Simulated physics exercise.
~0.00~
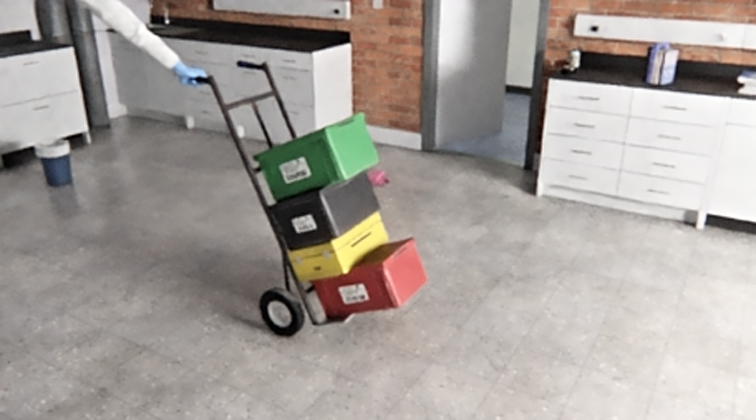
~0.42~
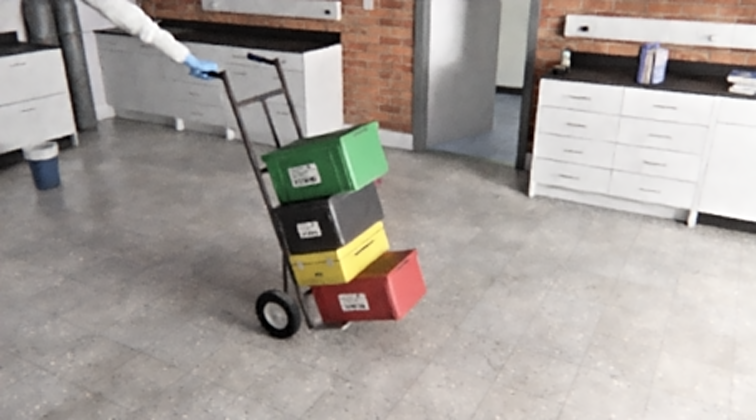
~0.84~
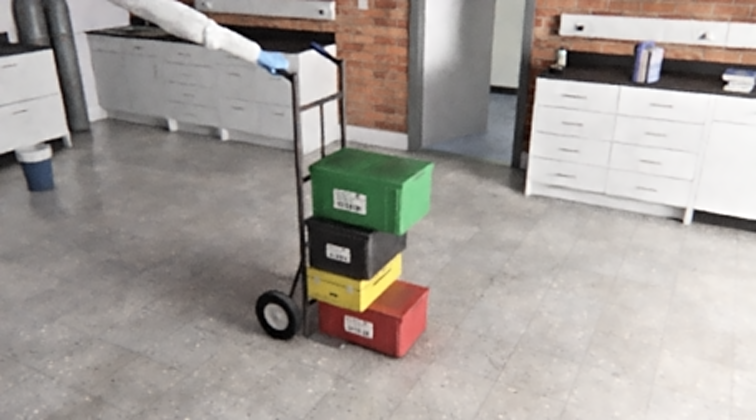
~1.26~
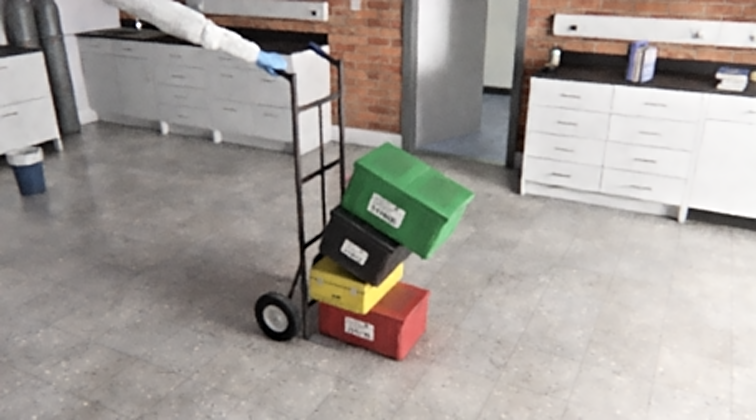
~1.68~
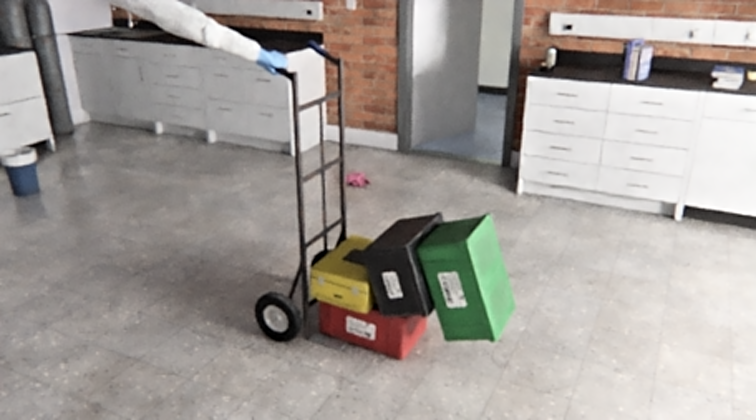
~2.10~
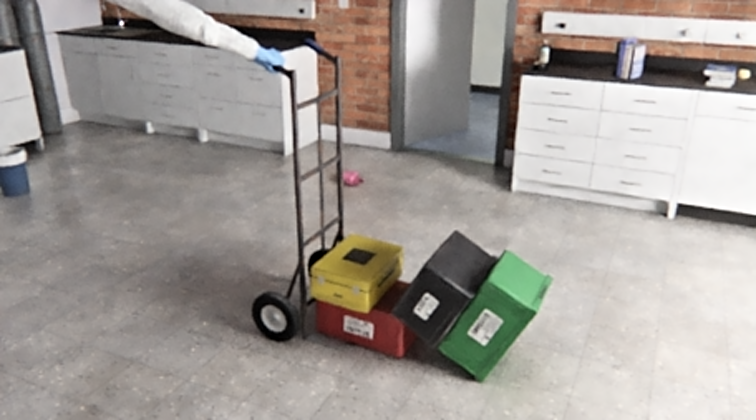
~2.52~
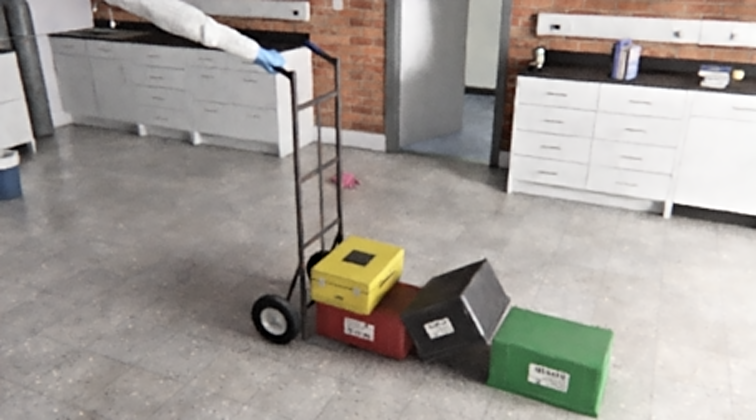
We see a gloved hand swing a tilted hand truck upright with a green, black, yellow and red stack aboard. The green and black totes tip off to the right and come to rest on the floor, while the yellow toolbox stays atop the red tote.
